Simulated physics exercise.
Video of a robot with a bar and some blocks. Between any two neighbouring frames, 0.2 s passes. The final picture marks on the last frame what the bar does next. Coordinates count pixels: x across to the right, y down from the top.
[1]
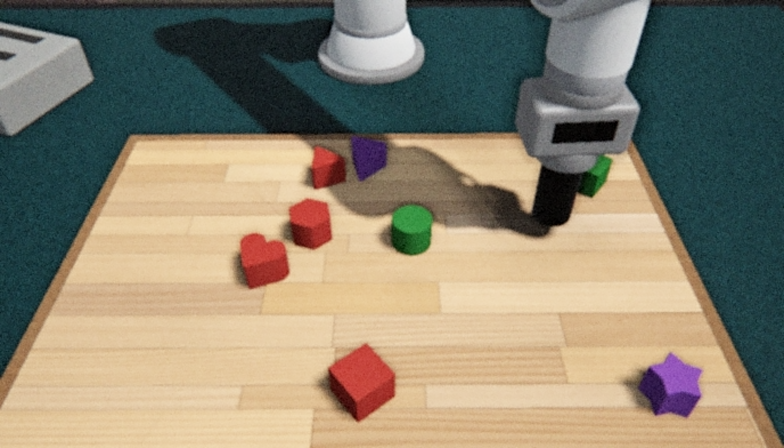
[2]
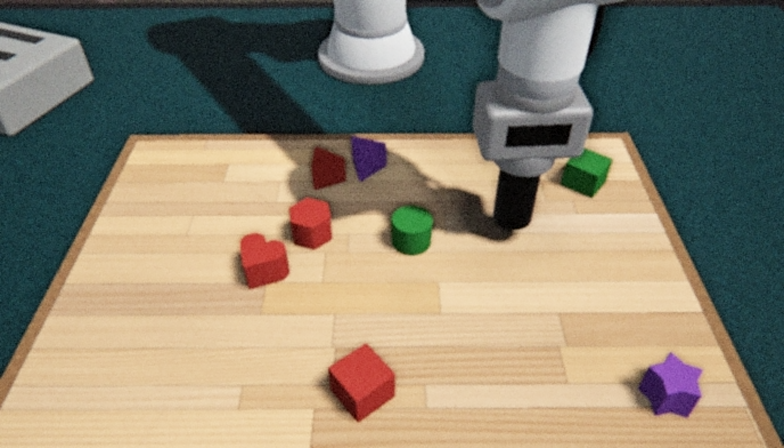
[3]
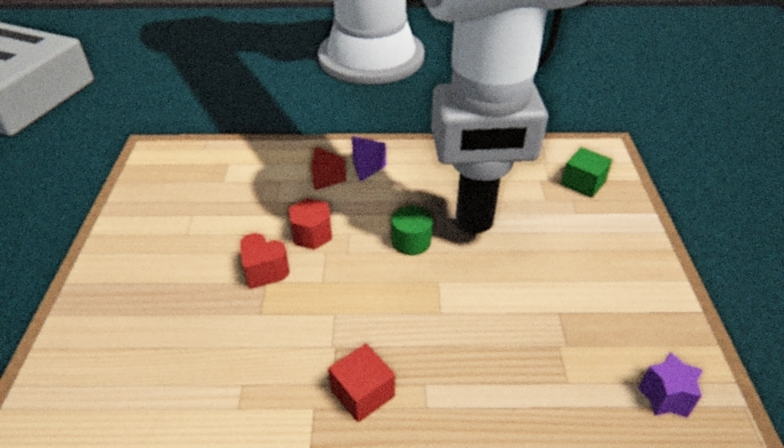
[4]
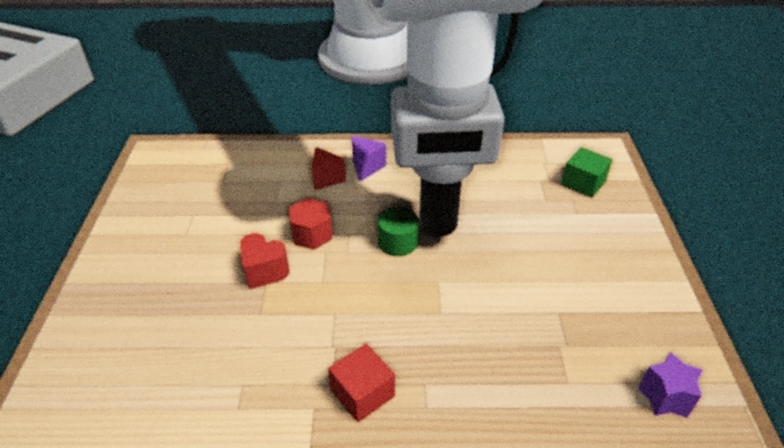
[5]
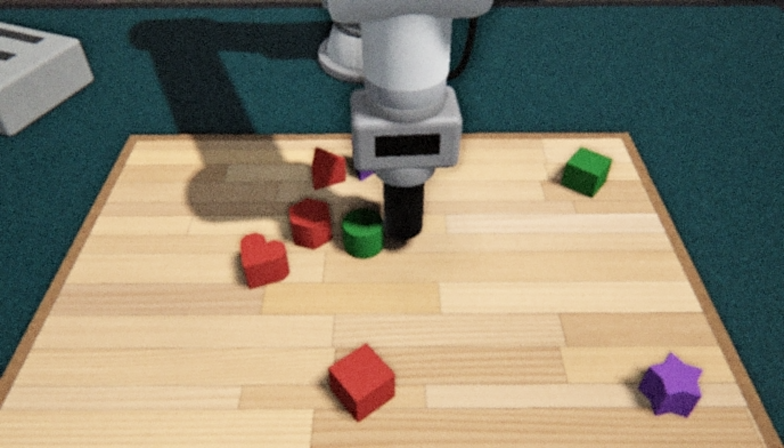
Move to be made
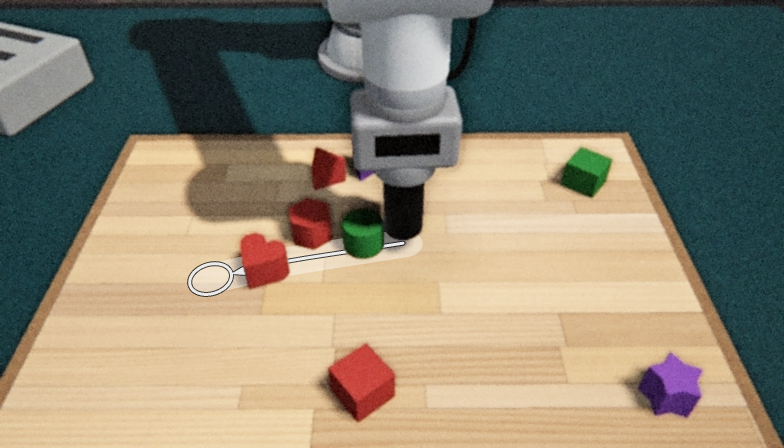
Robot arm with a black bar sweeping left across a wooden board, then pushing a green disc toward a red hexagon.
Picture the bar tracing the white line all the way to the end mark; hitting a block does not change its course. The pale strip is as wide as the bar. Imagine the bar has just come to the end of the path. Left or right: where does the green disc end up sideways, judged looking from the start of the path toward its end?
To the path's right.
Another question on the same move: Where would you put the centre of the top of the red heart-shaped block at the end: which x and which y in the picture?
Its top face will be centred at roughly (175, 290).
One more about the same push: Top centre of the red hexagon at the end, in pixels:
By then it is at (273, 204).
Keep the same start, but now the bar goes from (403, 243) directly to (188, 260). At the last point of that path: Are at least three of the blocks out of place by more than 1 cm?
Going by the path, yes.
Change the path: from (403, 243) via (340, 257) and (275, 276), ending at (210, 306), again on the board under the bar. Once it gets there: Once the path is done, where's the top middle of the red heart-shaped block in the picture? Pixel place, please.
By then it is at (167, 270).
The drawn path runs from (403, 243) via (309, 258), ending at (211, 279).
On the path given first. One third of the way, bar at (339, 236); red hexagon at (279, 207), turned 65° clockwise; green disc at (297, 230).
Two thirds of the way, bar at (273, 247); red heart-shaped block at (231, 262), turned 25° anticlockwise; red hexagon at (273, 204), turned 90° clockwise; green disc at (234, 231).
At the end, bar at (206, 262); red heart-shaped block at (175, 290), turned 75° anticlockwise; red hexagon at (273, 204), turned 90° clockwise; green disc at (201, 227).
